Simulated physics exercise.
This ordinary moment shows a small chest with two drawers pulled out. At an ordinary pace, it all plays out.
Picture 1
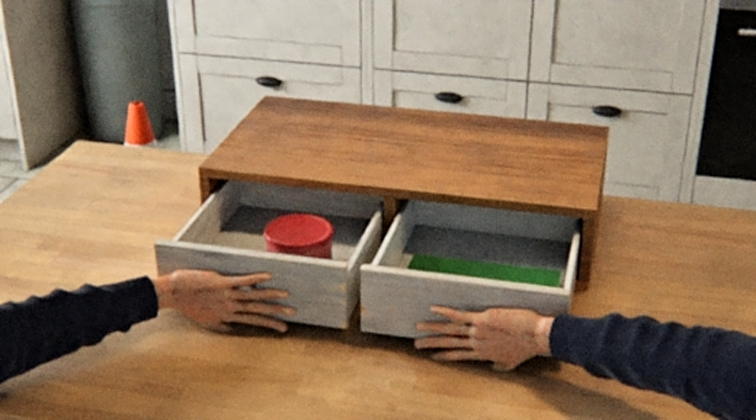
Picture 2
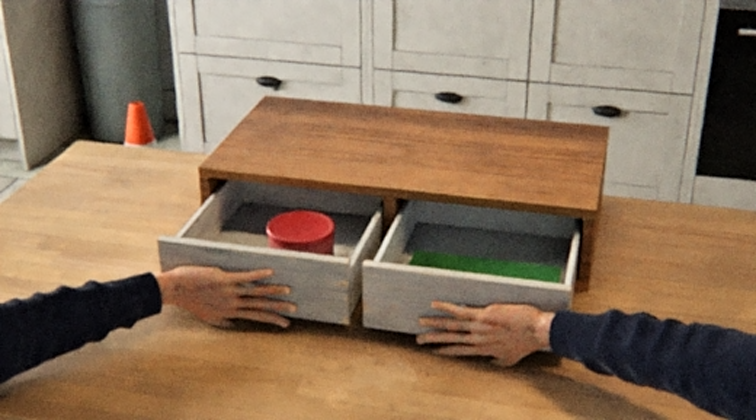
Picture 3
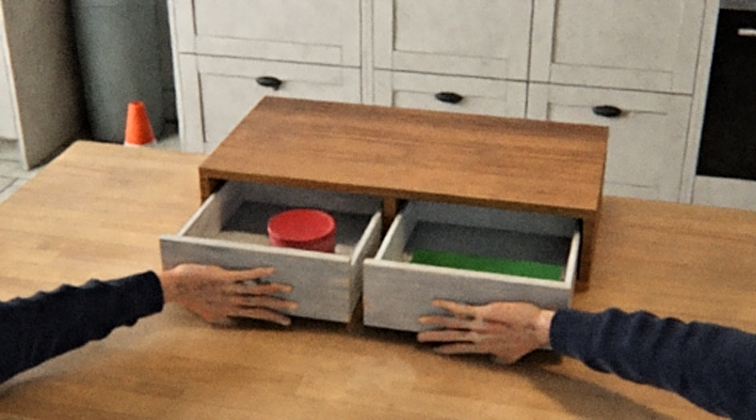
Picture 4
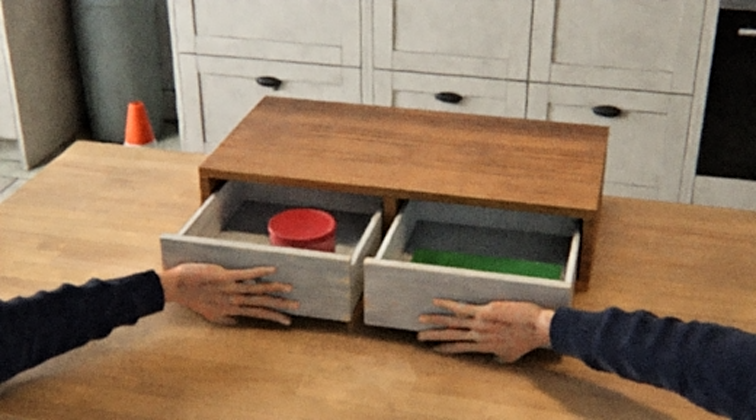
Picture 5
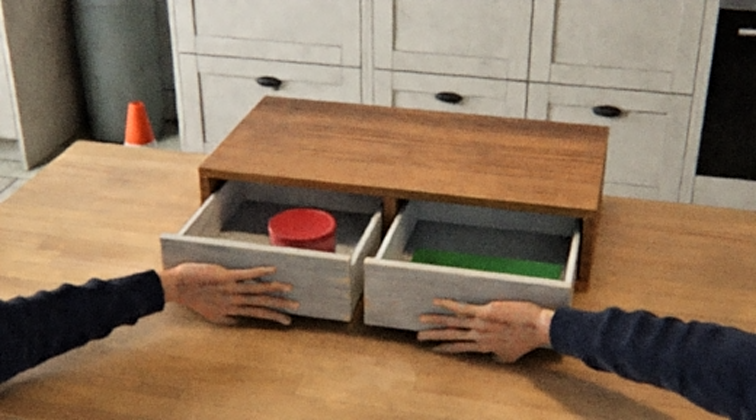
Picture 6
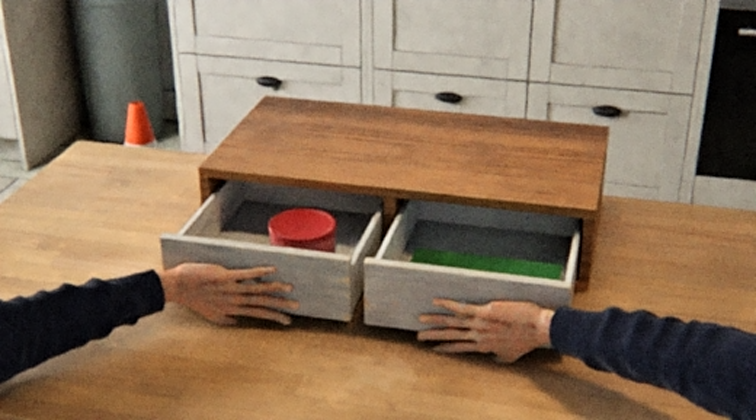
We see two hands resting against the fronts of two open drawers in a small wooden chest, a red tub in the left one and something green in the right; the drawers shift very slightly inward, then stay still.
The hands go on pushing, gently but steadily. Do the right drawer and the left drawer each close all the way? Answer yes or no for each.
Answers - right drawer: Yes; left drawer: Yes.
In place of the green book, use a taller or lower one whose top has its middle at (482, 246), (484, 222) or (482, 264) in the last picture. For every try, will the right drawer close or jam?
It pushes fully shut, then is blocked, then pushes fully shut.
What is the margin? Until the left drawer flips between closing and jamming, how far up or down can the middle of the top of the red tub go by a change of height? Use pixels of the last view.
Up, by 16 pixels.
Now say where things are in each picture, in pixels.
The first frame shows right drawer (479, 260) wide open; left drawer (283, 237) wide open.
The second frame shows left drawer (286, 233) wide open; red tub (302, 246).
The third frame shows right drawer (481, 255) wide open; chest (411, 184).
The fourth frame shows left drawer (287, 231) wide open.
The fifth frame shows right drawer (481, 254) wide open; red tub (303, 244).
The sixth frame shows right drawer (481, 254) wide open; left drawer (287, 231) wide open; chest (411, 184).
Then, 0.52 s later than the last frame, right drawer about half in; left drawer about half in.
When it is over, the right drawer goes all the way in; the left drawer goes all the way in.
